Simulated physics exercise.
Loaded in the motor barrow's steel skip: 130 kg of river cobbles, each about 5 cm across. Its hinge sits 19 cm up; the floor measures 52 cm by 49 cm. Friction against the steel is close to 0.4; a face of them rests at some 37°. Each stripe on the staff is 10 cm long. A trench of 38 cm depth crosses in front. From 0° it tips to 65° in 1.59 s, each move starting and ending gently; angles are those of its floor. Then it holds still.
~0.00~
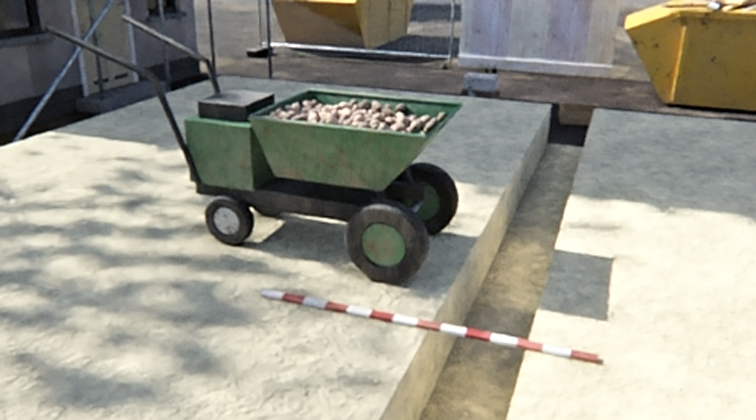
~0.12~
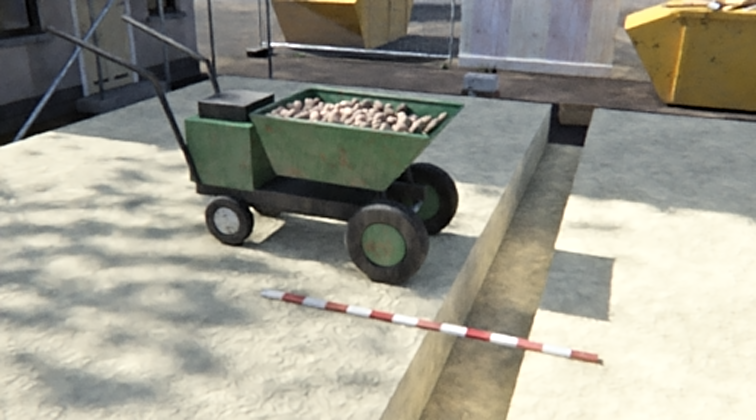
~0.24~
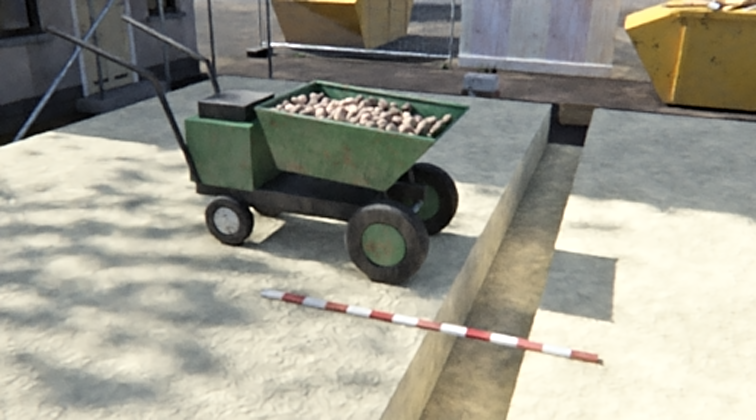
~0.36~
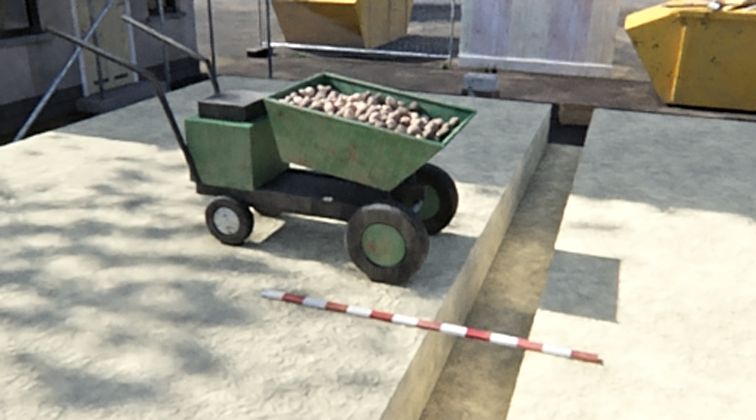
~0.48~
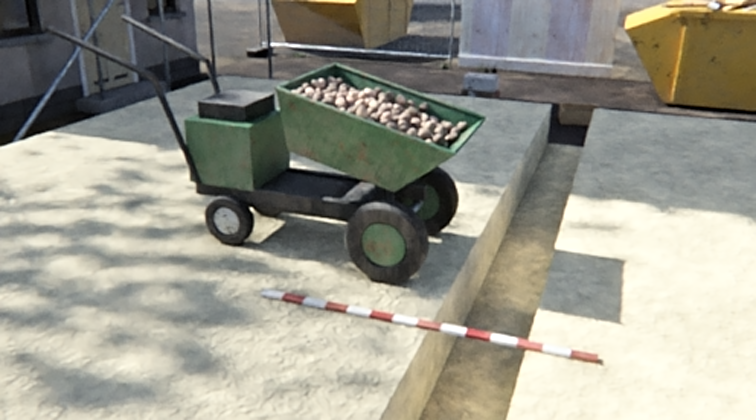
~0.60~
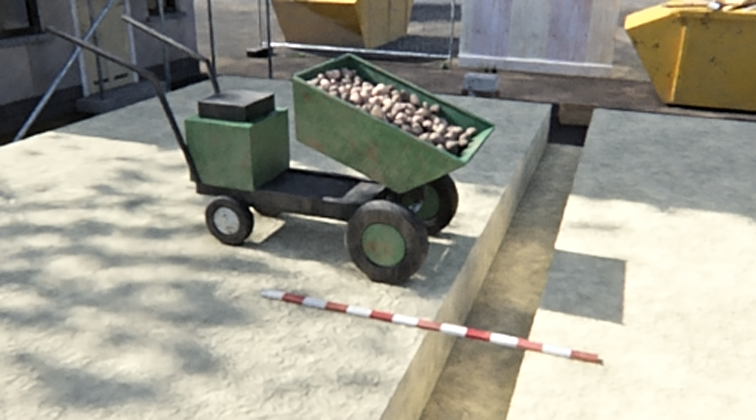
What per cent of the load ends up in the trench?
Some 59 per cent of it.
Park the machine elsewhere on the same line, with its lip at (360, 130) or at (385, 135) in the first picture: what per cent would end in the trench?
Near 100 per cent from the first place, 95 from the second.
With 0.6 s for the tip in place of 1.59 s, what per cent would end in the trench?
In that case some 40 per cent.
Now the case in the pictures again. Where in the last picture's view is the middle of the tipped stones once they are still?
Near (535, 322).
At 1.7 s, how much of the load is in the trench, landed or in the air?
Some 10 per cent.
After 1.2 s the floor is at 55°; 100 % in the skip; the foremost stones are at (511, 200).
After 1.7 s the floor is at 65°; 66 % in the skip, 12 % in the trench, 22 % past the trench; the foremost stones are at (617, 281).
After 2.0 s the floor is at 65°; 37 % in the skip, 23 % in the trench, 40 % past the trench; the foremost stones are at (704, 296).
After 4.0 s the floor is at 65°; 1 % in the skip, 59 % in the trench, 40 % past the trench; the foremost stones are past the picture's edge.
